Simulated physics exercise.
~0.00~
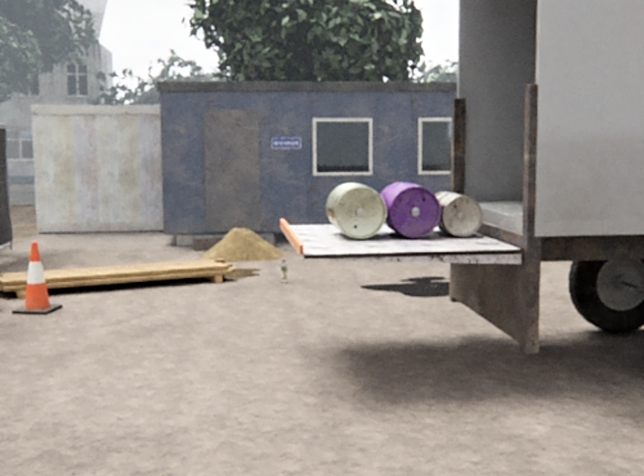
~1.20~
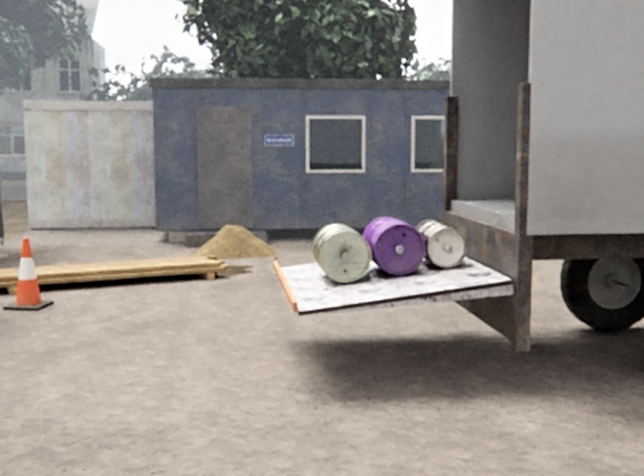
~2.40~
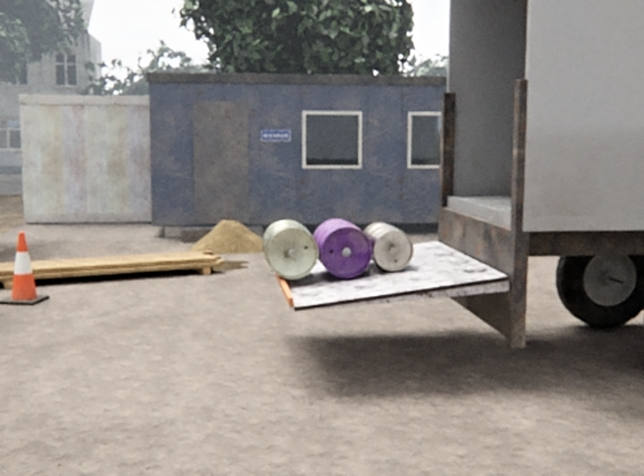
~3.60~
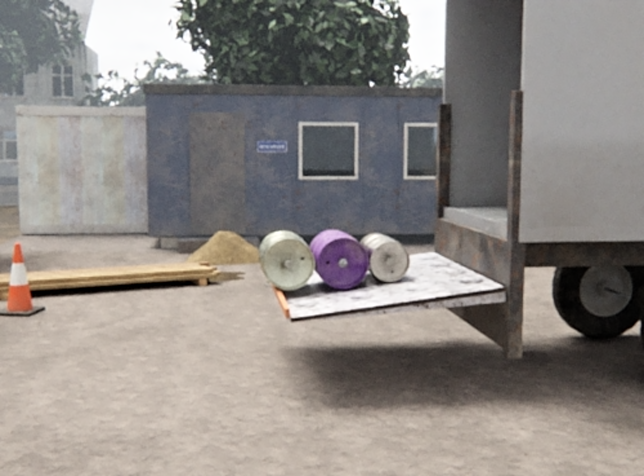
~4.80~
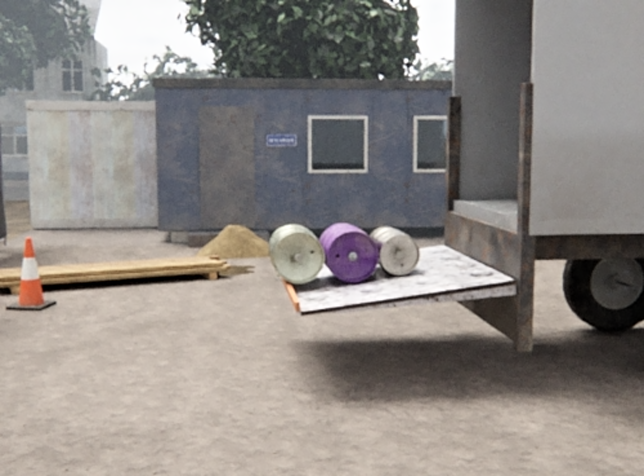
The clip opens on three drums lying side by side on the raised tail-lift of a truck, a pale green one on the left, a purple one in the middle and an off-white one on the right. Behind them stand a blue cabin, a sand pile, some planks and an orange cone. The platform sinks a little and tilts down towards its orange-edged left end. The drums then roll left together until the green one reaches the upright flap there. They settle in a close row, and the view sways slightly. At the end, all three remain on the platform, with purple still in the middle.
